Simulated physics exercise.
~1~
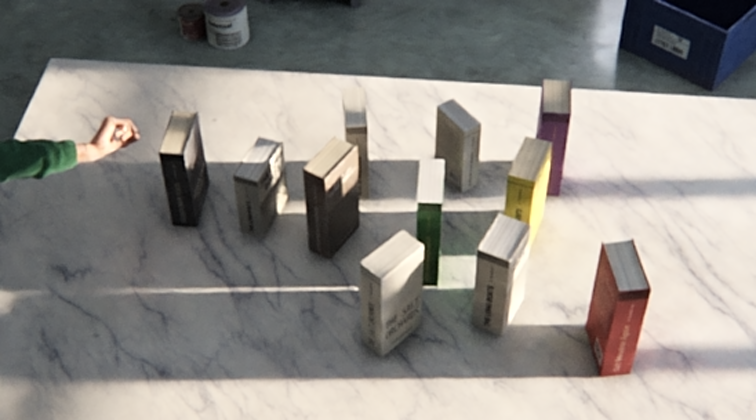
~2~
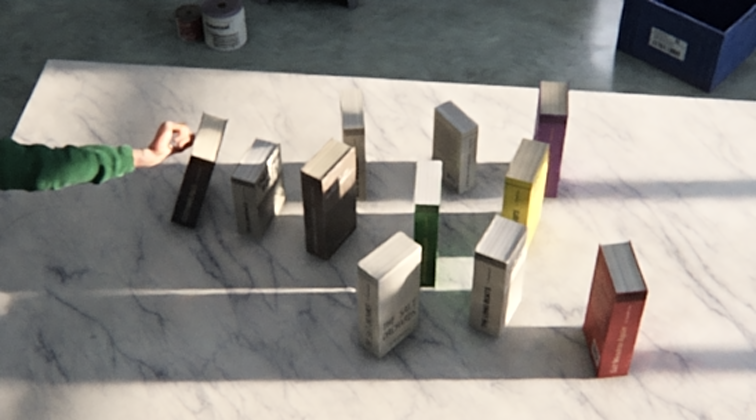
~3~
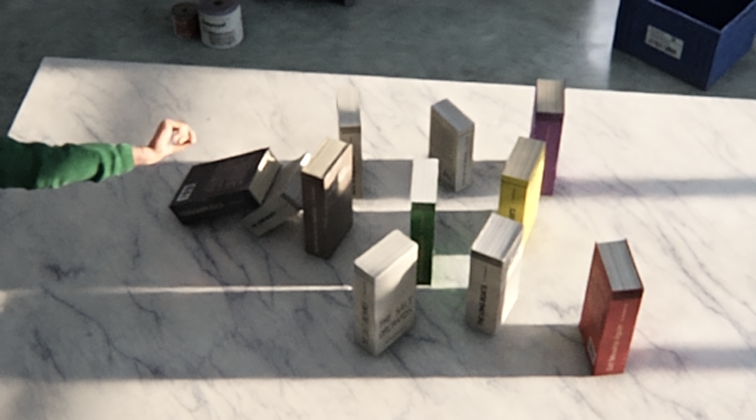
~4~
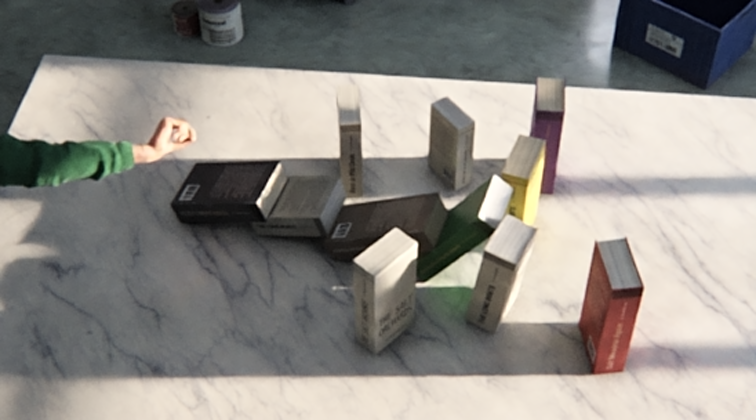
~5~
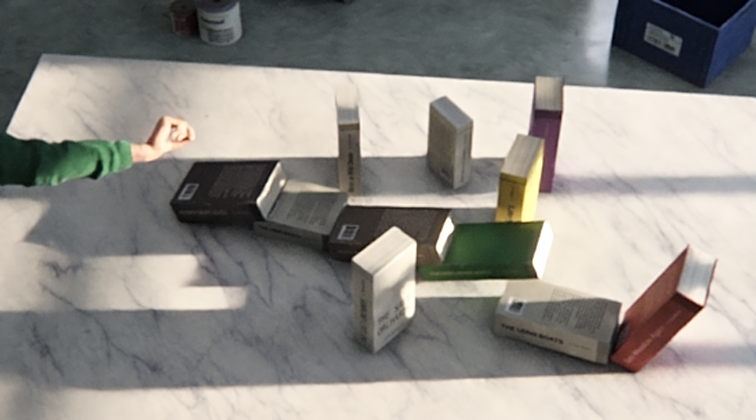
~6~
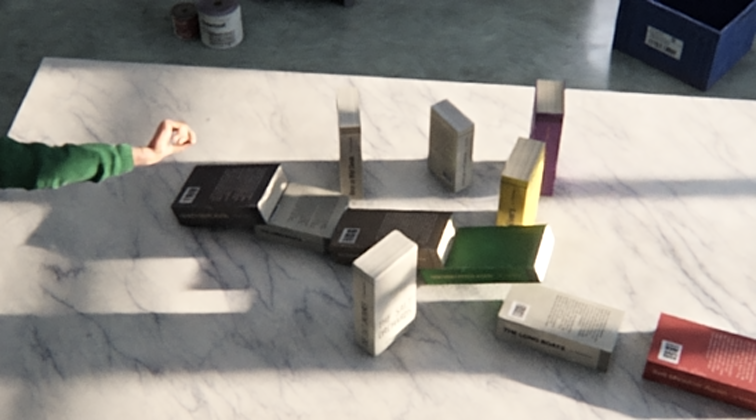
A hand in a green sleeve tipped the black book at the left of a marble table, and books fell one after another to the right, through the green one, until the red book toppled flat, while five others stayed standing.
